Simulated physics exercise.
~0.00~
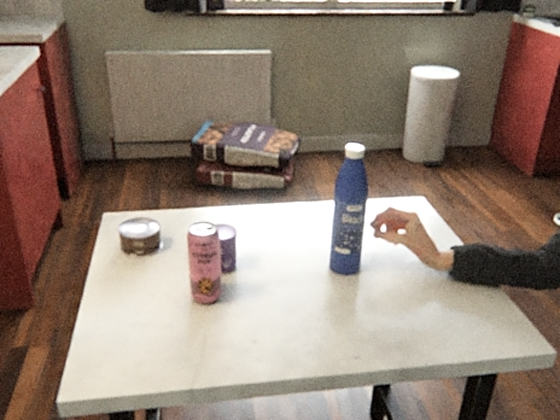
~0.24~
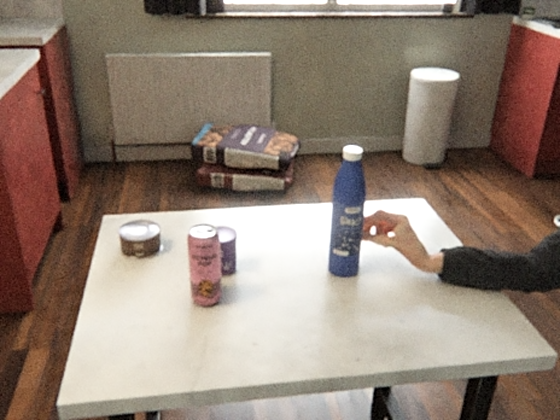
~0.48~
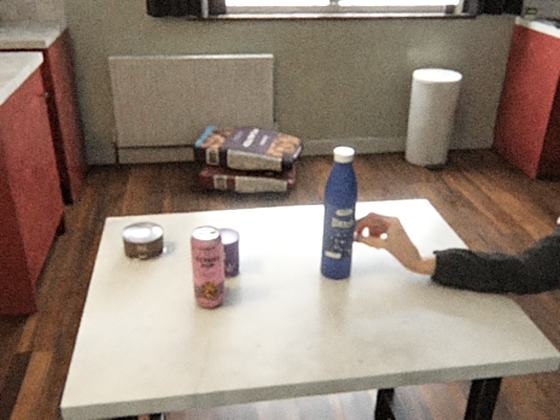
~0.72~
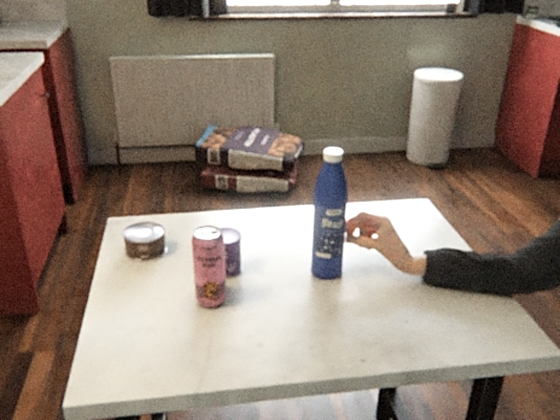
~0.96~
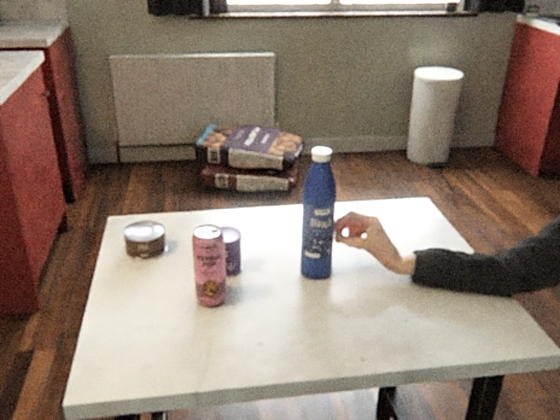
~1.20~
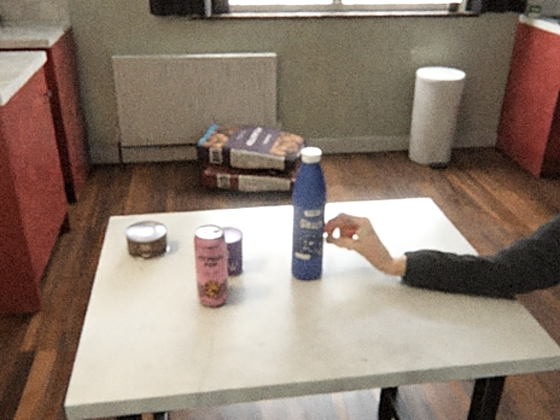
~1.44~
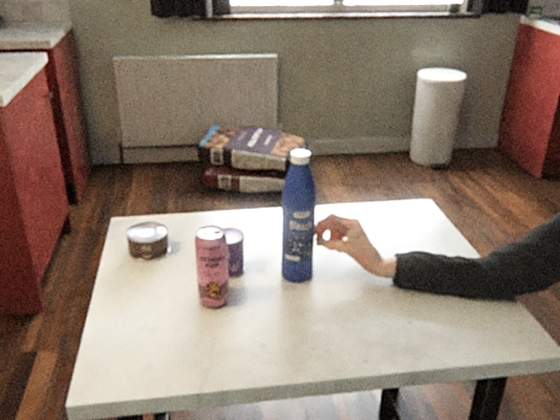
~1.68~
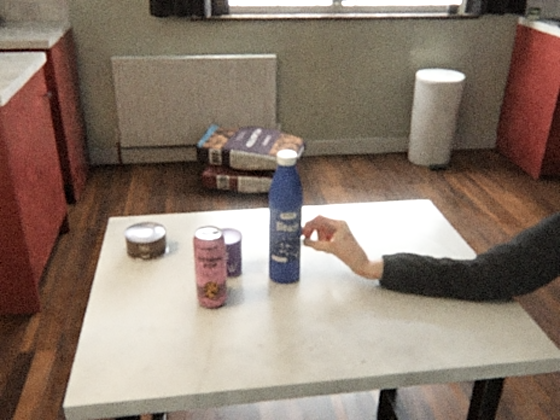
On a white table, a hand pushes the blue bottle left, leaving it upright.
